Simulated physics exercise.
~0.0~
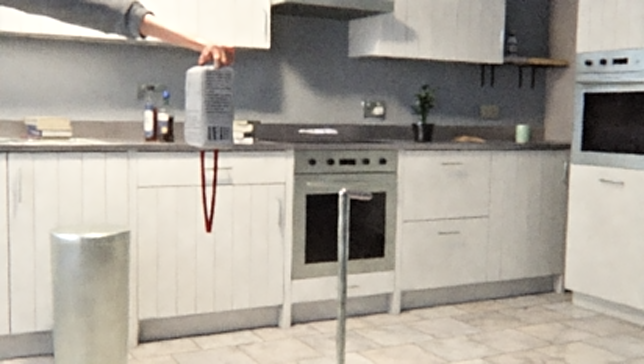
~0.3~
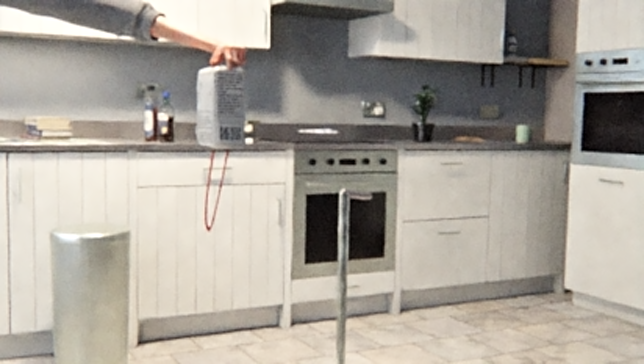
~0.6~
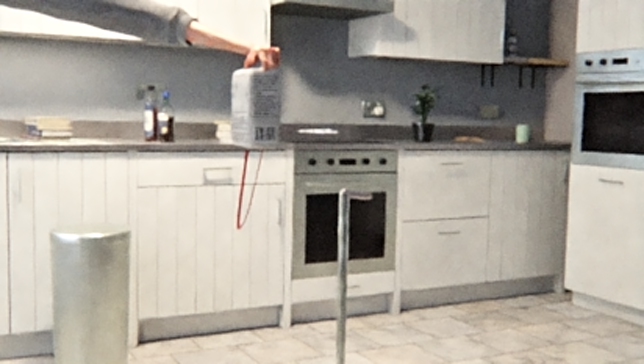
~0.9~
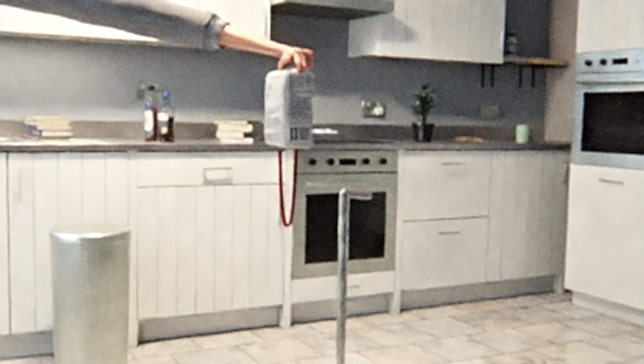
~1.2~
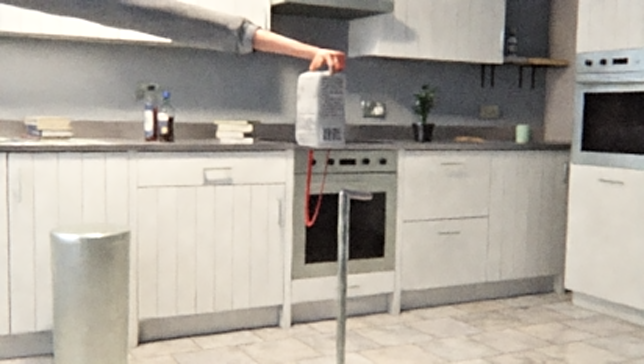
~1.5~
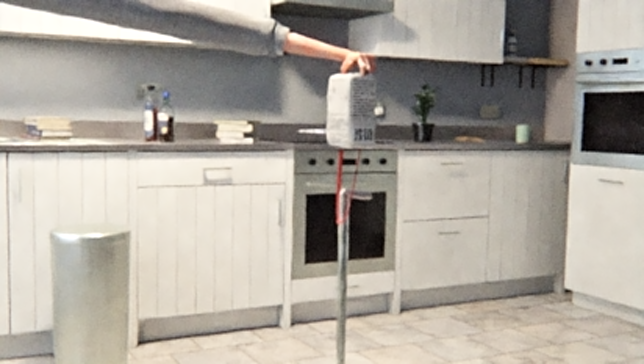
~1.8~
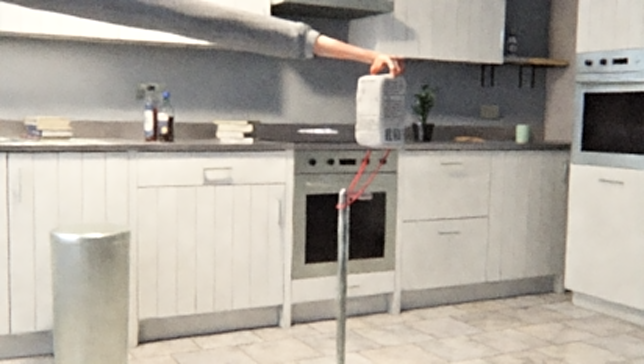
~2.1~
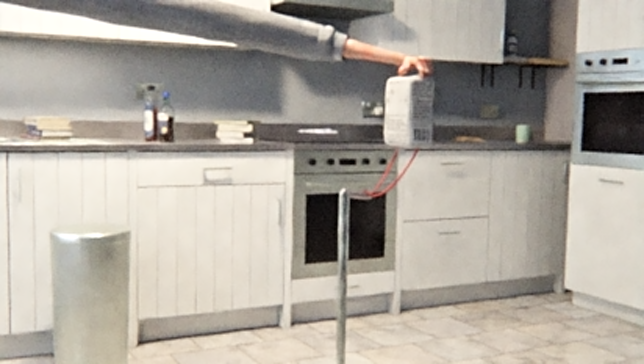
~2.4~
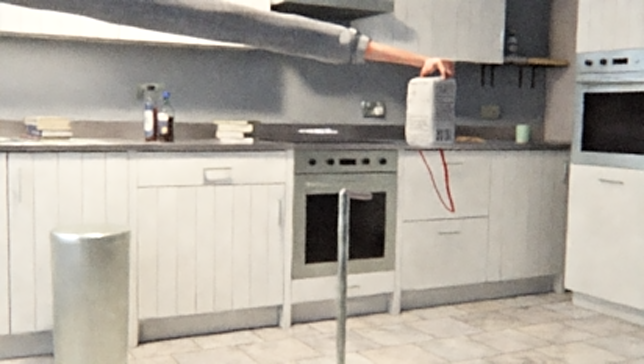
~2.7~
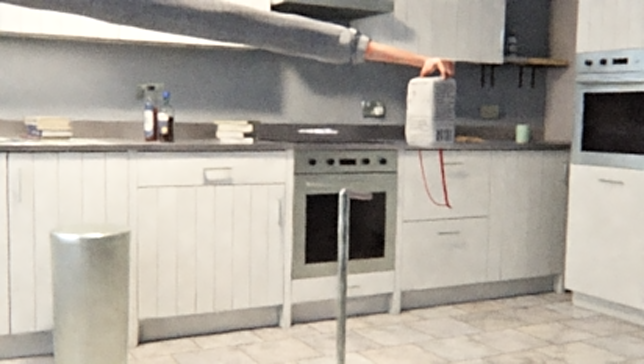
A hand carries a white sack rightward past a post, its red loop swinging clear.
